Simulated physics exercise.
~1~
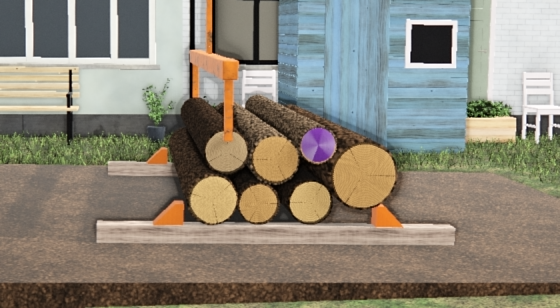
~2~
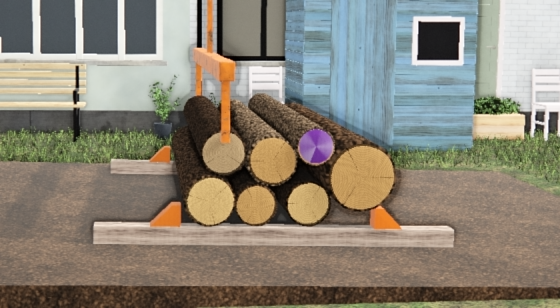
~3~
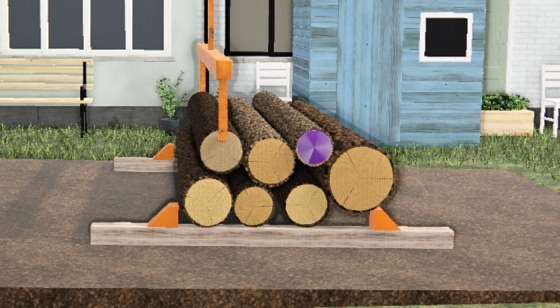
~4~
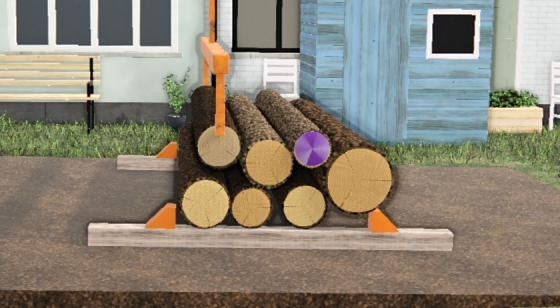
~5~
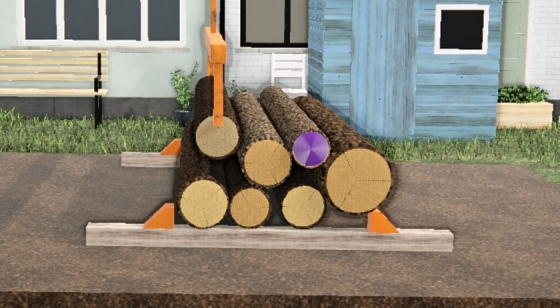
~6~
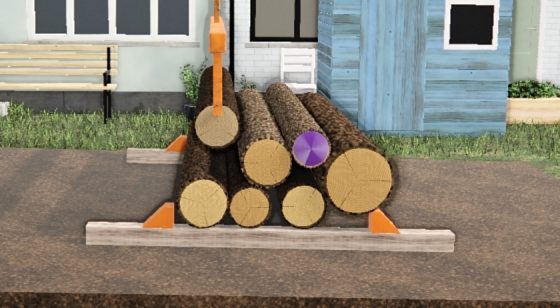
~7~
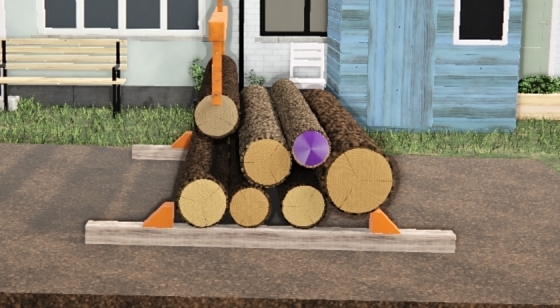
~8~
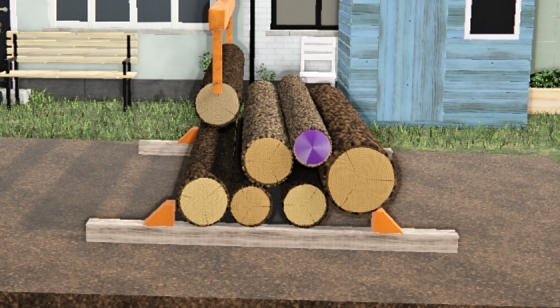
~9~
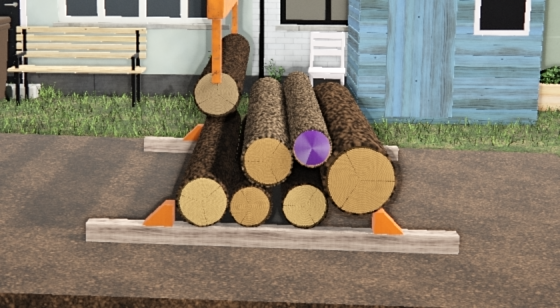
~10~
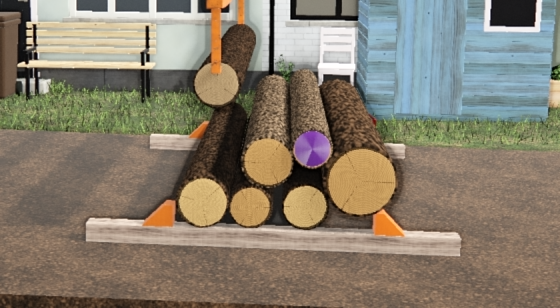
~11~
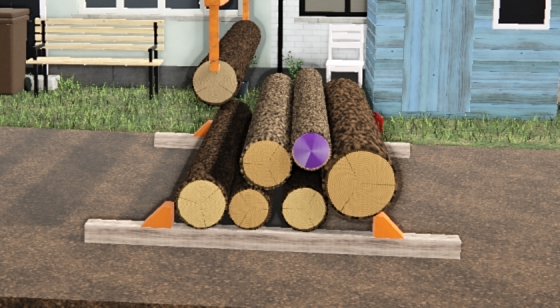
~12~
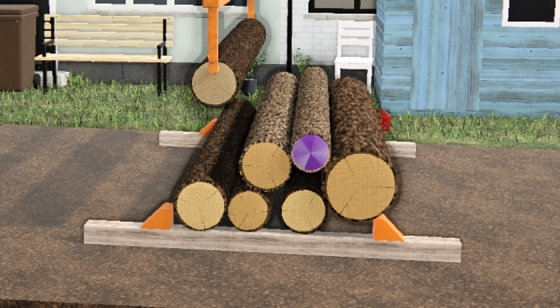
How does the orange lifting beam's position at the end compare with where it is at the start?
The orange lifting beam is higher at the end than at the start. It begins just above the stack and finishes near the top edge of the view, with the lifted log hanging beneath it.
The footage shows an orange lifting beam slowly raising the upper left log from a chocked stack as the view drifts sideways. By the end the log hangs above the pile, while the purple-ended log and the others stay in place.
